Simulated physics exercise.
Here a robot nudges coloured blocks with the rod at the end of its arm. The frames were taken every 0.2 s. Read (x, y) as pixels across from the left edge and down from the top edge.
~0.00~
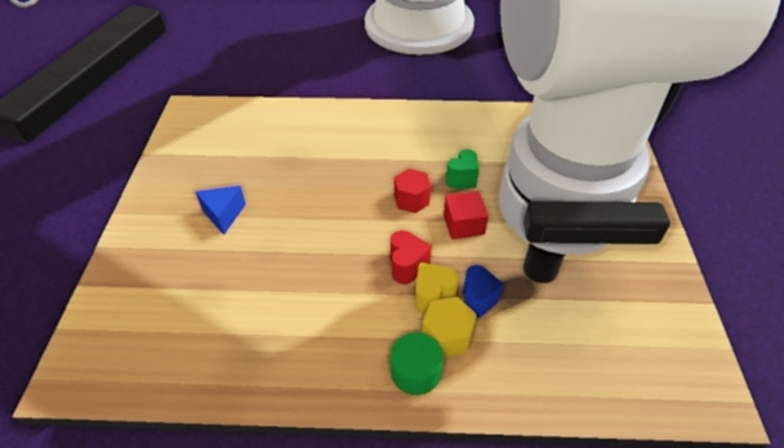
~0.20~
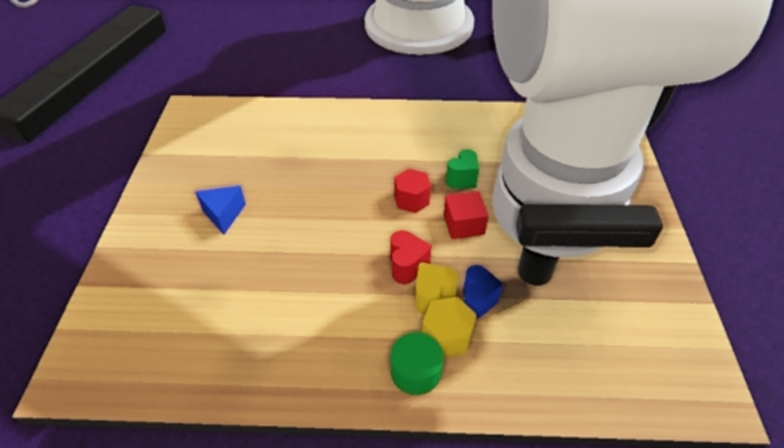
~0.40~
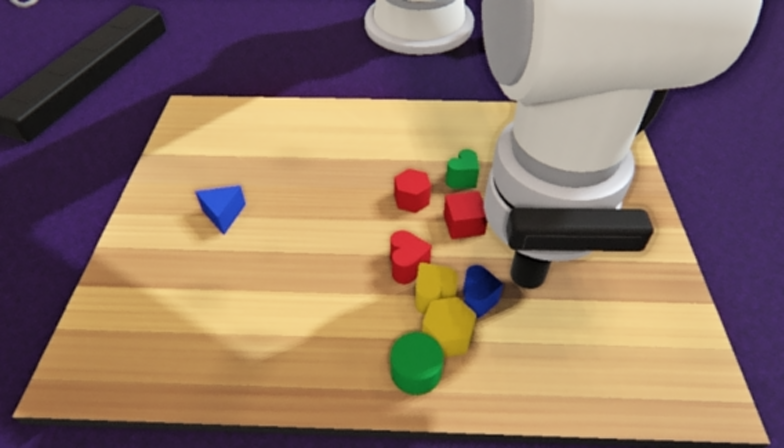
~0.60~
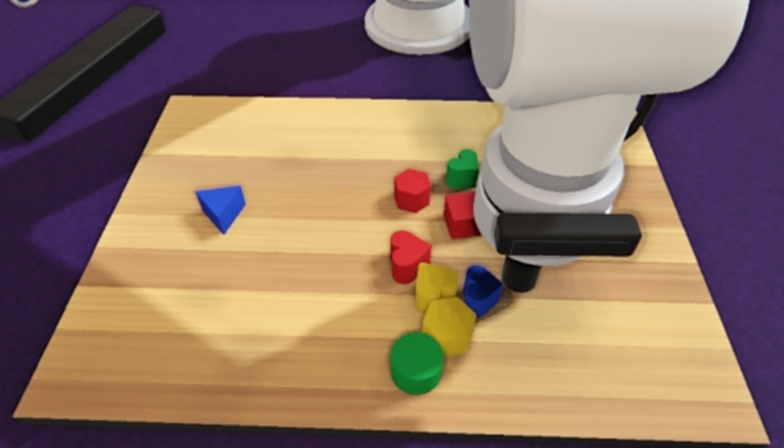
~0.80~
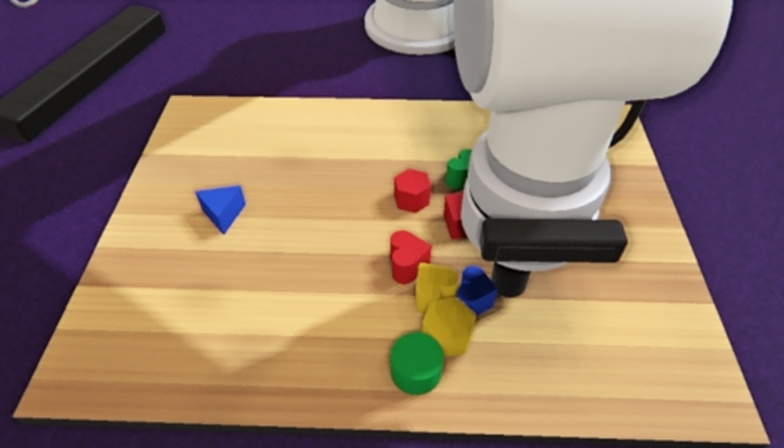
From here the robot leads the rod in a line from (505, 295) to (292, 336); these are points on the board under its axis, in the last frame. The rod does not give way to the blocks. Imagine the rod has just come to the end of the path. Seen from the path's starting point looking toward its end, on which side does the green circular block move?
It moves off to the left.
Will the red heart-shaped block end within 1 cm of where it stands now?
I expect not.
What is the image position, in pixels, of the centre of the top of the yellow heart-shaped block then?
Most likely (338, 258).
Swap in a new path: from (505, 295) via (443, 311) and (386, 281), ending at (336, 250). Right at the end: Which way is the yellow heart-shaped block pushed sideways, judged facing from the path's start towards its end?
The shift is to the left of that direction.
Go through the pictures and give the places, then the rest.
The first frame shows tip of the rod (540, 270), middles of tops, red heart-shaped block (408, 247), green circular block (417, 355), yellow heart-shaped block (435, 279), yellow hexagon (450, 318), blue heart-shaped block (482, 282).
The second frame shows rod (535, 272), nothing pushed.
The third frame shows rod (528, 275), nothing pushed.
The fourth frame shows rod (519, 279), nothing pushed.
The fifth frame shows rod (508, 283), red heart-shaped block (408, 247), green circular block (417, 355), yellow heart-shaped block (435, 279), yellow hexagon (450, 318), blue heart-shaped block (476, 284).
The first path, step by step. One third of the way, rod (436, 297); red heart-shaped block (395, 244), turned 45° clockwise; green circular block (412, 374); yellow heart-shaped block (376, 271); yellow hexagon (420, 325), turned 65° anticlockwise; blue heart-shaped block (402, 286), turned 40° clockwise.
Two thirds of the way, rod (364, 310); red heart-shaped block (395, 244), turned 45° clockwise; green circular block (413, 382); yellow heart-shaped block (338, 258), turned 55° clockwise; yellow hexagon (394, 337); blue heart-shaped block (334, 284), turned 95° clockwise.
At the end, rod (289, 325); red heart-shaped block (395, 244), turned 45° clockwise; green circular block (413, 382); yellow heart-shaped block (338, 258), turned 60° clockwise; yellow hexagon (394, 337), turned 135° anticlockwise; blue heart-shaped block (304, 280), turned 155° clockwise.
